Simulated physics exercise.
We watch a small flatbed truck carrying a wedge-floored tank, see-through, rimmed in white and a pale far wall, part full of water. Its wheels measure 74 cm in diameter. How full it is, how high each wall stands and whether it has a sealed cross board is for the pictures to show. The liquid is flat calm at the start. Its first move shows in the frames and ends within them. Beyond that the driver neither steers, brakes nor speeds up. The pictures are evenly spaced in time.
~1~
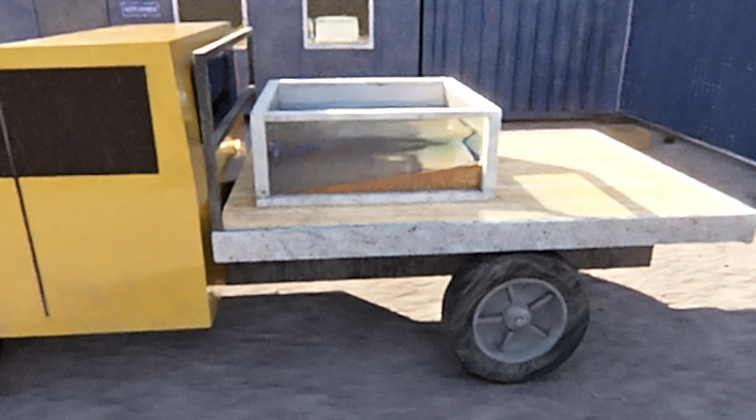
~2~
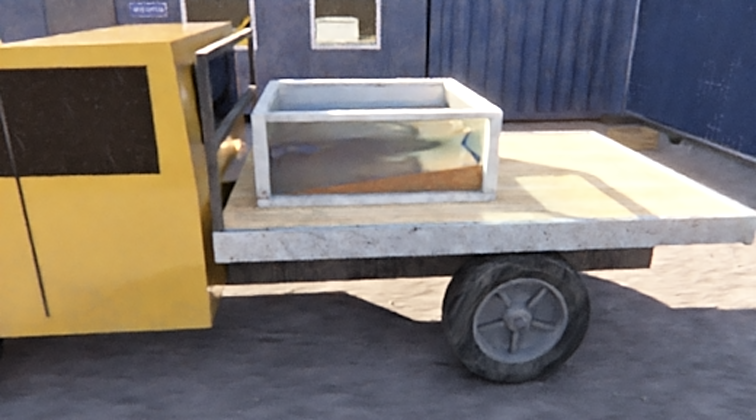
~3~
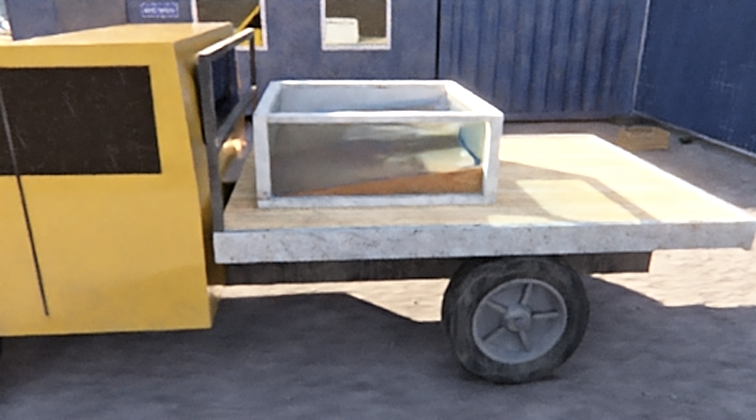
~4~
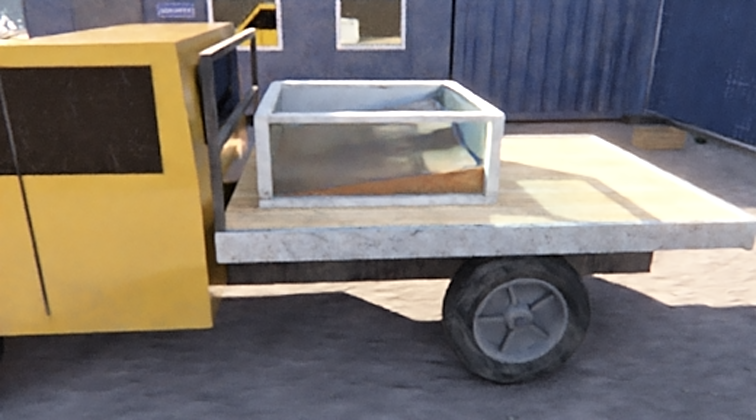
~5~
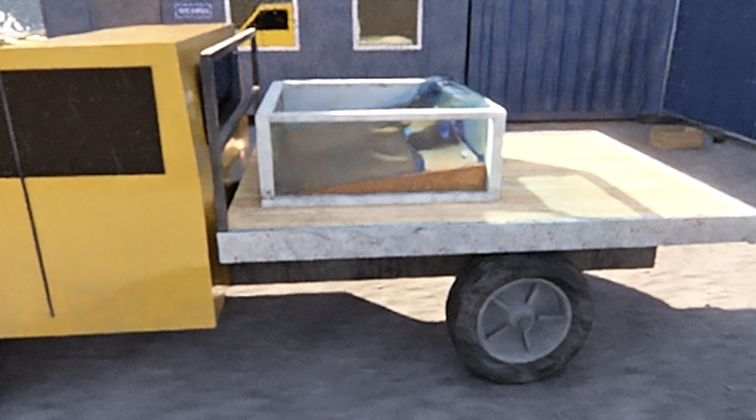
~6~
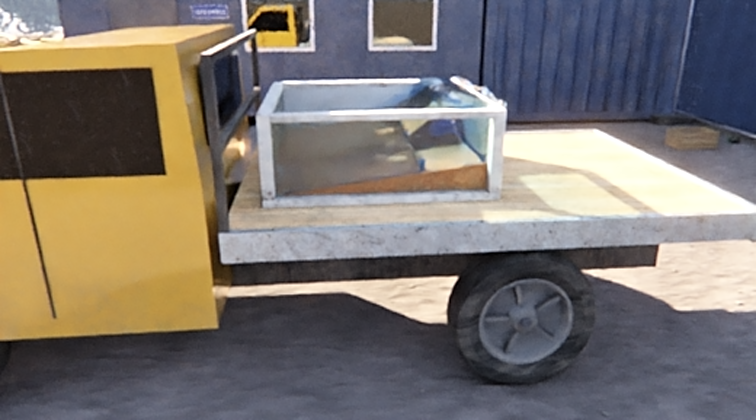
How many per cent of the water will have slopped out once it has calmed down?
About 3 per cent.
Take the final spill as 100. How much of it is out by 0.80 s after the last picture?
About 50 per cent.
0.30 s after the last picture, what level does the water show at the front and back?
About 24 cm in front and 34 cm behind.
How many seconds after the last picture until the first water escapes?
Around 0.2 s.
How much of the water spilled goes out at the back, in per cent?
About 40 per cent.
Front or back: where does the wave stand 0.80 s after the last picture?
Towards the front.
Another 0.30 s on from the last picture, front 24 cm, middle 28 cm, back 33 cm above the lowest part of the floor; the loss stands at 1 per cent, over the back.
Another 0.80 s on from the last picture, front 40 cm, middle 24 cm, back 20 cm above the lowest part of the floor; the loss stands at 1 per cent, over the back.
Another 1.30 s on from the last picture, front 25 cm, middle 27 cm, back 36 cm above the lowest part of the floor; the loss stands at 3 per cent, over the back and the front, a little elsewhere.
Another 2.99 s on from the last picture, the loss stands at 3 per cent, over the back and the front, a little elsewhere, 7 of 242 litres.
